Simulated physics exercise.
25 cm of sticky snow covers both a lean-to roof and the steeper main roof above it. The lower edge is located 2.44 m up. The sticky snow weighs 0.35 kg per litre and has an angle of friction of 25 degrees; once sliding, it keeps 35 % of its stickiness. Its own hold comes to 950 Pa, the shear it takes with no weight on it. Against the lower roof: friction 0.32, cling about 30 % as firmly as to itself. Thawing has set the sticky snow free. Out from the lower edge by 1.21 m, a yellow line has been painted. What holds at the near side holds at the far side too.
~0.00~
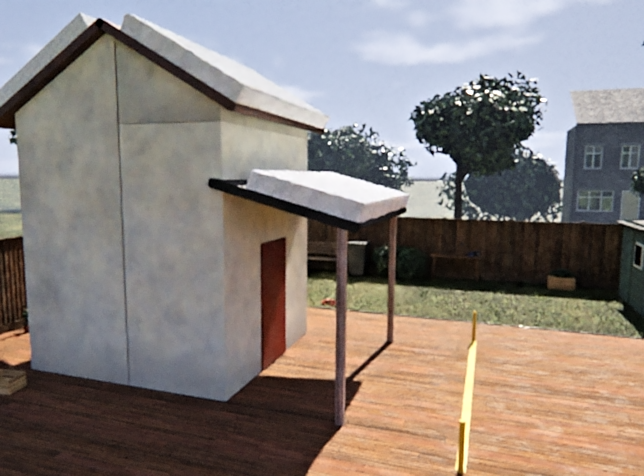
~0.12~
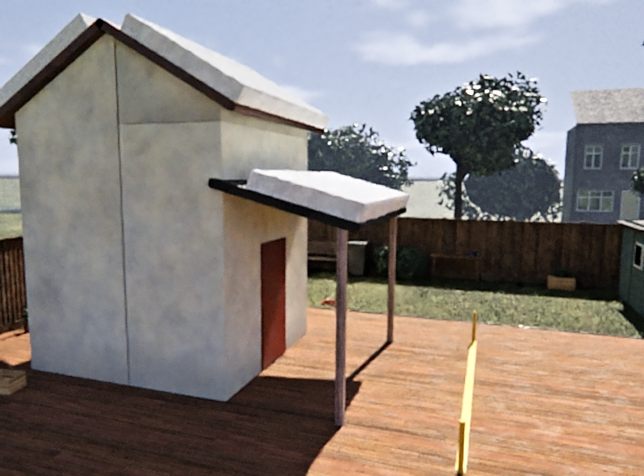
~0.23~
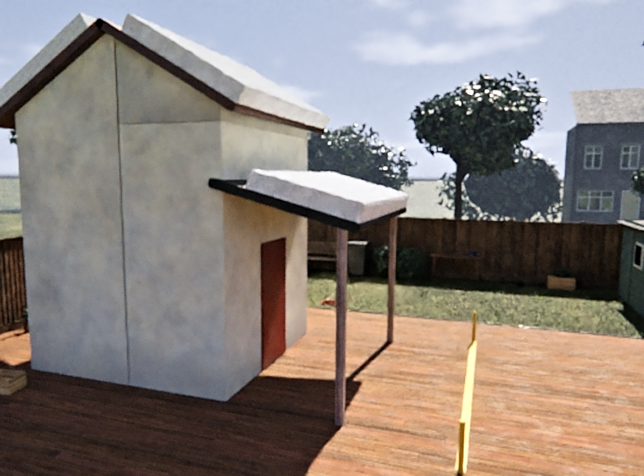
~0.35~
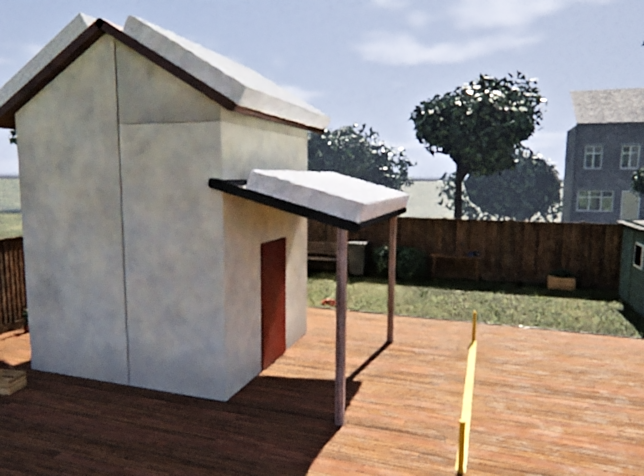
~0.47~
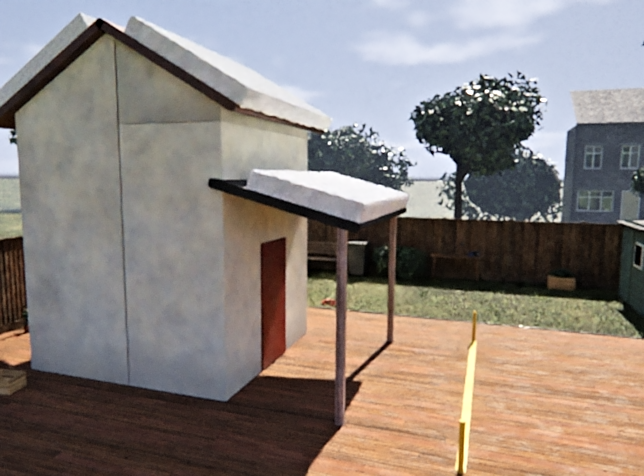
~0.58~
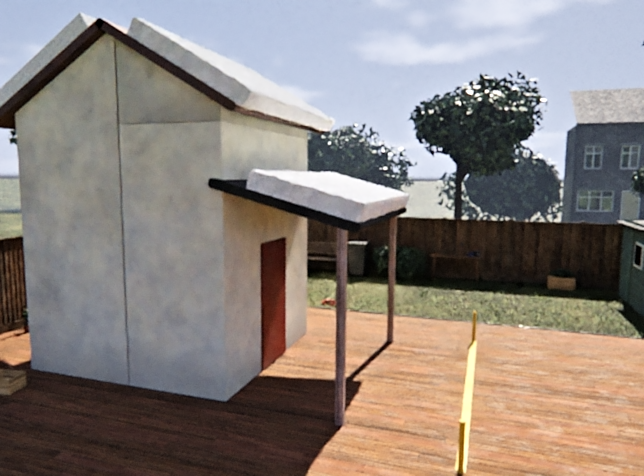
On a wooden deck beside a pale, steep-roofed building with a red door, a thick layer of snow on the upper roof's right slope slides very slightly down toward the right, while the snow on the lower porch roof shows no visible movement.
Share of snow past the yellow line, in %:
0 %.
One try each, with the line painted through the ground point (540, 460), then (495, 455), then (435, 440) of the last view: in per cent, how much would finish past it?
In order, some 0, 0 and 0 percent would end past it.
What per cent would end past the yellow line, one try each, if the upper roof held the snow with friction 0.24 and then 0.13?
14 %, then 25 %.
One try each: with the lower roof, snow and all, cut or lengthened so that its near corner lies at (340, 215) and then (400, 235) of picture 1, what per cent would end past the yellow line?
Try 1: 2 %; try 2: 0 %.
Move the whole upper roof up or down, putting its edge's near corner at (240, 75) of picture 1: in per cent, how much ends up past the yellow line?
Result: Near 4 %.
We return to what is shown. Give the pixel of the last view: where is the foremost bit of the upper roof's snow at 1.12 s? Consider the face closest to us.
Roughly at (279, 168).
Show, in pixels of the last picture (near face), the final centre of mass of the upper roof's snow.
The spot is somewhere around (298, 168).
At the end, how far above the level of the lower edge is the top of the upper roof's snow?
The snow's top stands about 0.9 m above the lower edge.
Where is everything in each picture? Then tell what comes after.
Leading edge of the sticky snow at (238, 86), in the first frame.
Leading edge of the sticky snow at (238, 86), its middle shifted 5 mm, in the second frame.
Leading edge of the sticky snow at (239, 87), its middle shifted 1.8 cm, in the third frame.
Leading edge of the sticky snow at (240, 88), its middle shifted 3.9 cm, 2 % of it past the upper edge, in one piece, in the fourth frame.
Leading edge of the sticky snow at (242, 99), its middle shifted 7.2 cm, 4 % of it past the upper edge, in one piece, in the fifth frame.
Leading edge of the sticky snow at (245, 86), its middle shifted 12 cm, 6 % of it past the upper edge, in one piece, in the sixth frame.
After 1.12 s, none is below the lower edge and 0 % is past the line.
After 1.74 s, none is below the lower edge and 0 % is past the line.
After 2.37 s, none is below the lower edge and 0 % is past the line.
After 3.00 s, none is below the lower edge and 0 % is past the line.
After 3.30 s, at the end, none is below the lower edge and 0 % is past the line.
